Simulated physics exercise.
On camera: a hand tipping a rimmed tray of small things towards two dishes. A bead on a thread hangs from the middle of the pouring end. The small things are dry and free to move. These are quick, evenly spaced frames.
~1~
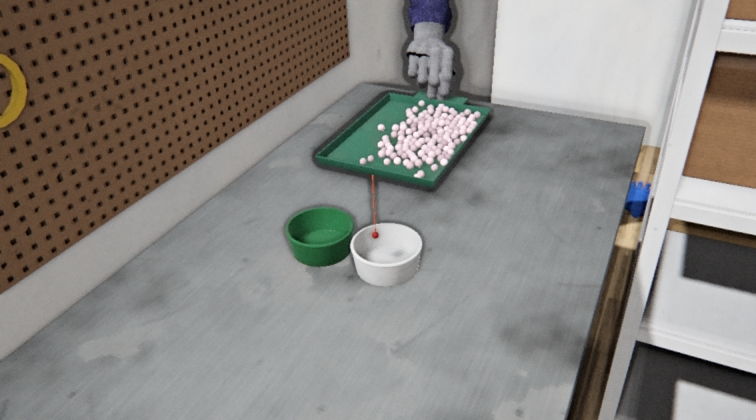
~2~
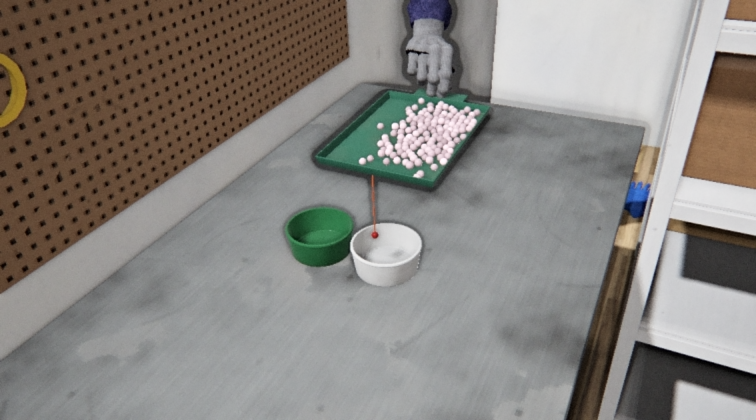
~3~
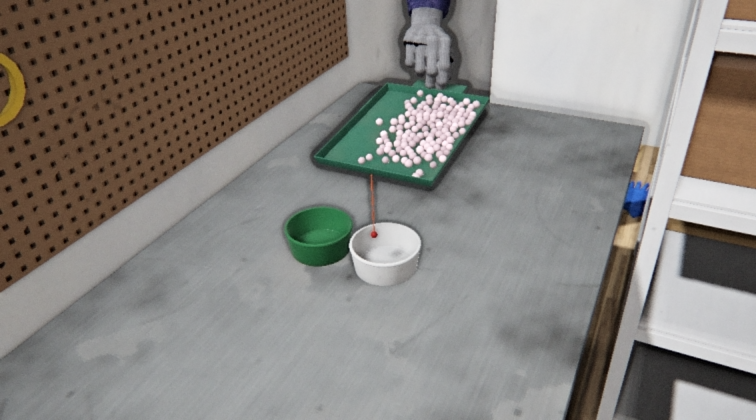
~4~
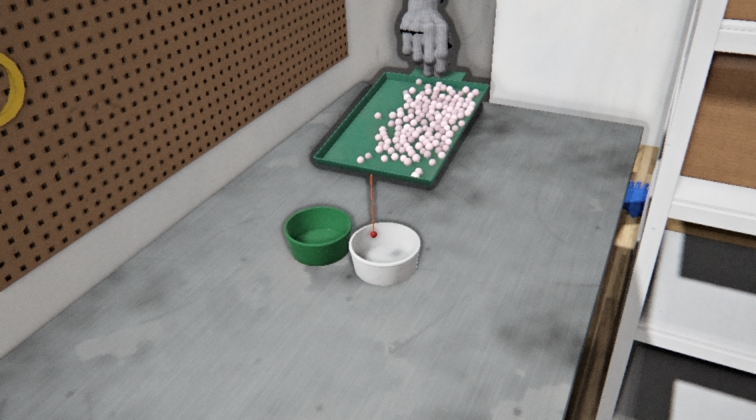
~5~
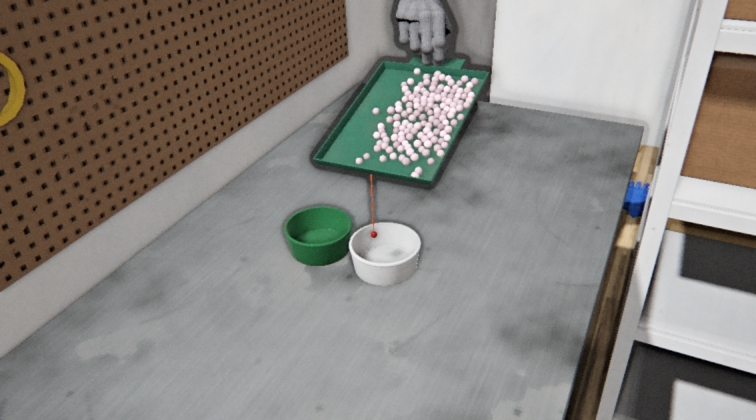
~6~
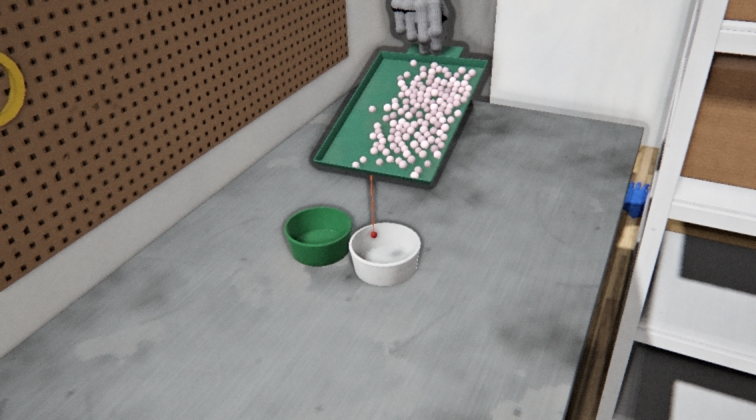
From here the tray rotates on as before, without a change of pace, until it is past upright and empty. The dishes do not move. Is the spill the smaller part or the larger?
The two hold less than half of the load.
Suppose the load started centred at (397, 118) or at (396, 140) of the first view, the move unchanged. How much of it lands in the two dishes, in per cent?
About 20 and 20 per cent.
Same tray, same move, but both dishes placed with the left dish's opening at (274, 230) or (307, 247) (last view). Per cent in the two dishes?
Near 50 % and 80 %.
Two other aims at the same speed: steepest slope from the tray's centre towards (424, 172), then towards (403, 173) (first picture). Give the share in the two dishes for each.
In turn 10 and 20 in a hundred.
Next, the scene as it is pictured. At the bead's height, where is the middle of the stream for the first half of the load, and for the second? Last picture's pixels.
Around (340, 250) and then (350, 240).
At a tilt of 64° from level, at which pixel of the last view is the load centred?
At about (354, 181).
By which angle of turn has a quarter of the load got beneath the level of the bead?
Roughly 65°.
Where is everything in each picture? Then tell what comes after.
Corners of the pouring end near (319, 155) and (432, 179), level; middle of the load near (434, 133), sugar pearls; left dish near (304, 253); right dish near (372, 273); bead on its thread near (375, 235), in the first picture.
Corners of the pouring end near (319, 156) and (432, 179), level; middle of the load near (434, 132), in the second picture.
Corners of the pouring end near (318, 156) and (431, 179), tipped barely, lowest at the left corner; middle of the load near (433, 126), in the third picture.
Corners of the pouring end near (317, 156) and (430, 178), tipped a little, lowest at the left corner; middle of the load near (432, 119), in the fourth picture.
Corners of the pouring end near (317, 157) and (430, 178), tipped clearly, lowest at the left corner; middle of the load near (423, 118), in the fifth picture.
Corners of the pouring end near (317, 159) and (429, 179), tipped clearly, lowest at the left corner; middle of the load near (420, 115), all but a few on the move; left dish near (302, 253); right dish near (370, 272), in the sixth picture.
Shortly afterwards, tray tipped steeply; near half on the tray; only a few in the right dish; only a few in the left dish; near a quarter outside both; near a quarter in the air.
Next, tray tipped past a quarter turn; a little in the right dish; a little in the left dish; near two thirds outside both; a little in the air.
Some moments later, tray tipped past a quarter turn; a little in the right dish; a little in the left dish; the bulk outside both.
In the end, tray tipped past a quarter turn; a little in the right dish; a little in the left dish; the bulk outside both.
